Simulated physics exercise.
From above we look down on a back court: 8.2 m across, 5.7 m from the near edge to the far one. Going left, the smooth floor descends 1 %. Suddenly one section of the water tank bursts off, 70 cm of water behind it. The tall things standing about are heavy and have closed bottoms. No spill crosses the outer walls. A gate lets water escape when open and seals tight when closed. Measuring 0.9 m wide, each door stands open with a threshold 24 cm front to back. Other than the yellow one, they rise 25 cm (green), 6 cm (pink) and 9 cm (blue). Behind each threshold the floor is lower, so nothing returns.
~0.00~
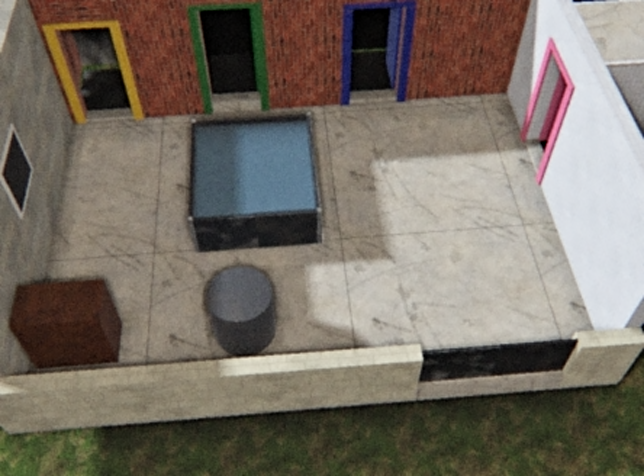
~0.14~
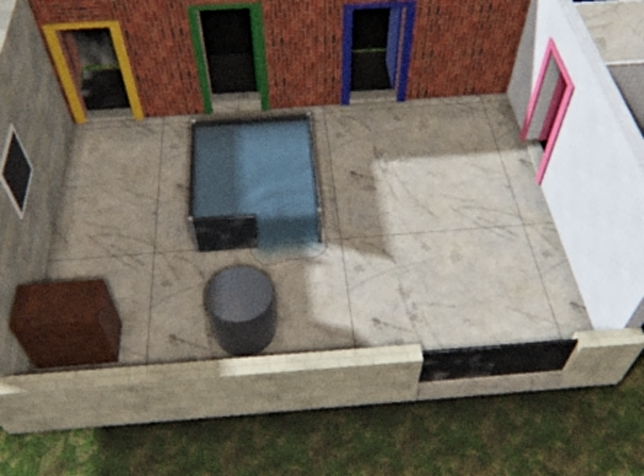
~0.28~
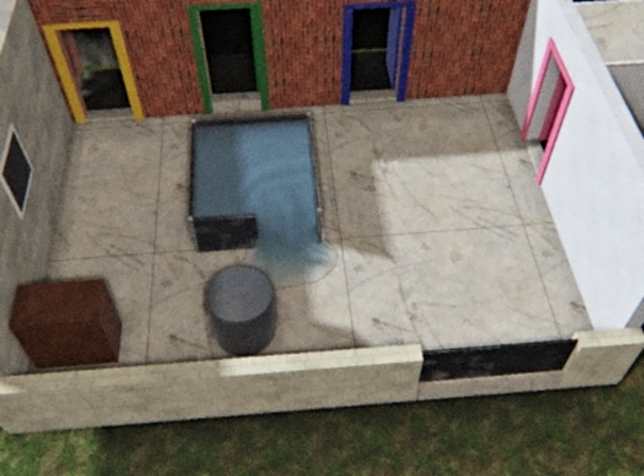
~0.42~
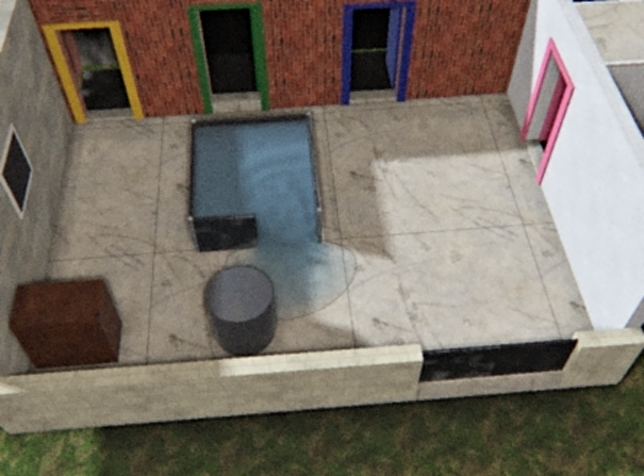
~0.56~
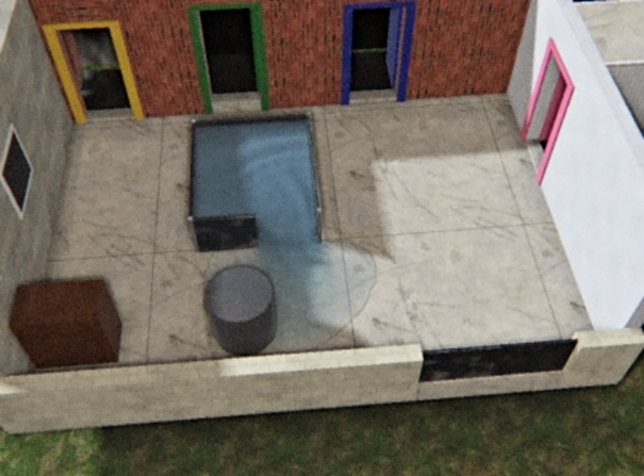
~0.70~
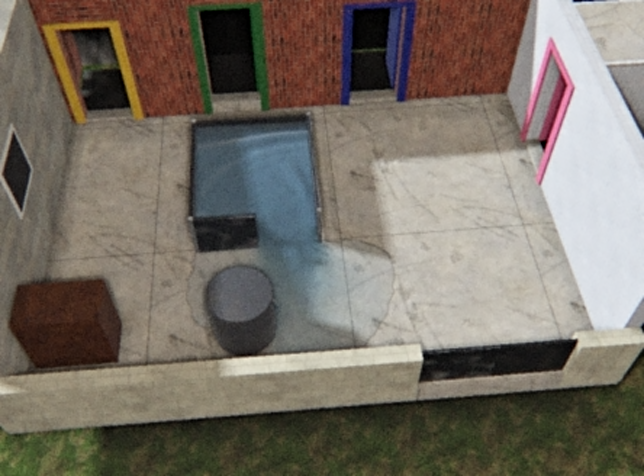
Walled court with a water tank losing part of its front side, water pouring out and spreading around a grey cylinder.
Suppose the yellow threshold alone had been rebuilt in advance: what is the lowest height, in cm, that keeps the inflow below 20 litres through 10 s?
About 6.5 cm.
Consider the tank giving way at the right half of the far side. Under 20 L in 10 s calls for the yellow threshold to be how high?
A height of around 11.0 cm.
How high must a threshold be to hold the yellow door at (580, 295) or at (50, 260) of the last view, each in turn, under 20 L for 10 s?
Minimums: About 18 cm and 6.5 cm.
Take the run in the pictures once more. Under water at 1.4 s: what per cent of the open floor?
The wet part is about 20 per cent.
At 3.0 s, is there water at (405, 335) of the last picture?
It is flooded.
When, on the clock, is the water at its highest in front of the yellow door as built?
Near 9.0 seconds.
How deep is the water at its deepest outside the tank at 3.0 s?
About 31 cm at most.
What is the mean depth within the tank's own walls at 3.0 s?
Averaged depth comes out at about 34 cm.
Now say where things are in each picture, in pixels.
The first picture shows the water tank at (253, 168) is whole and still, 70 cm deep; the yellow door at (98, 78) is dry.
In the second picture, water pours out at (288, 234) and has run 0.3 m, to (265, 261); about 9 cm deep outside, 70 cm at the back.
In the third picture, water pours out at (288, 235) and has run 0.8 m, to (278, 285); about 11 cm deep outside, 70 cm at the back.
In the fourth picture, the gap is at (288, 236), the front 1.3 m out at (280, 315); the back of the water tank holds 70 cm.
In the fifth picture, water pours out at (288, 235) and has run 1.9 m, to (294, 349); about 7 cm deep outside, 68 cm at the back.
In the sixth picture, water pours out at (288, 235) and has run 2.5 m, to a hidden place; about 6 cm deep outside, 62 cm at the back; the yellow door at (98, 78), 4.5 m from the gap, is still 3.8 m from the nearest water.
After 1.4 s water covers 20 % of the floor, deepest (38 cm) near (298, 249); it has not reached the yellow door.
After 3.0 s water covers 40 % of the floor, deepest (31 cm) near (586, 358); it has not reached the yellow door.
After 10.0 s water covers 100 % of the floor, deepest (14 cm) near (219, 123); 9 cm at the yellow door, 20 litres in over its 6 cm threshold.
At the yellow door as built, the water arrived by 5.7 s and peaked near 10 cm at 9.0 s.
With a threshold of 5.5 cm, 26 litres would have come in within the 10 s; with 7.5 cm, 7 litres. So under 20 litres takes about 6.5 cm.
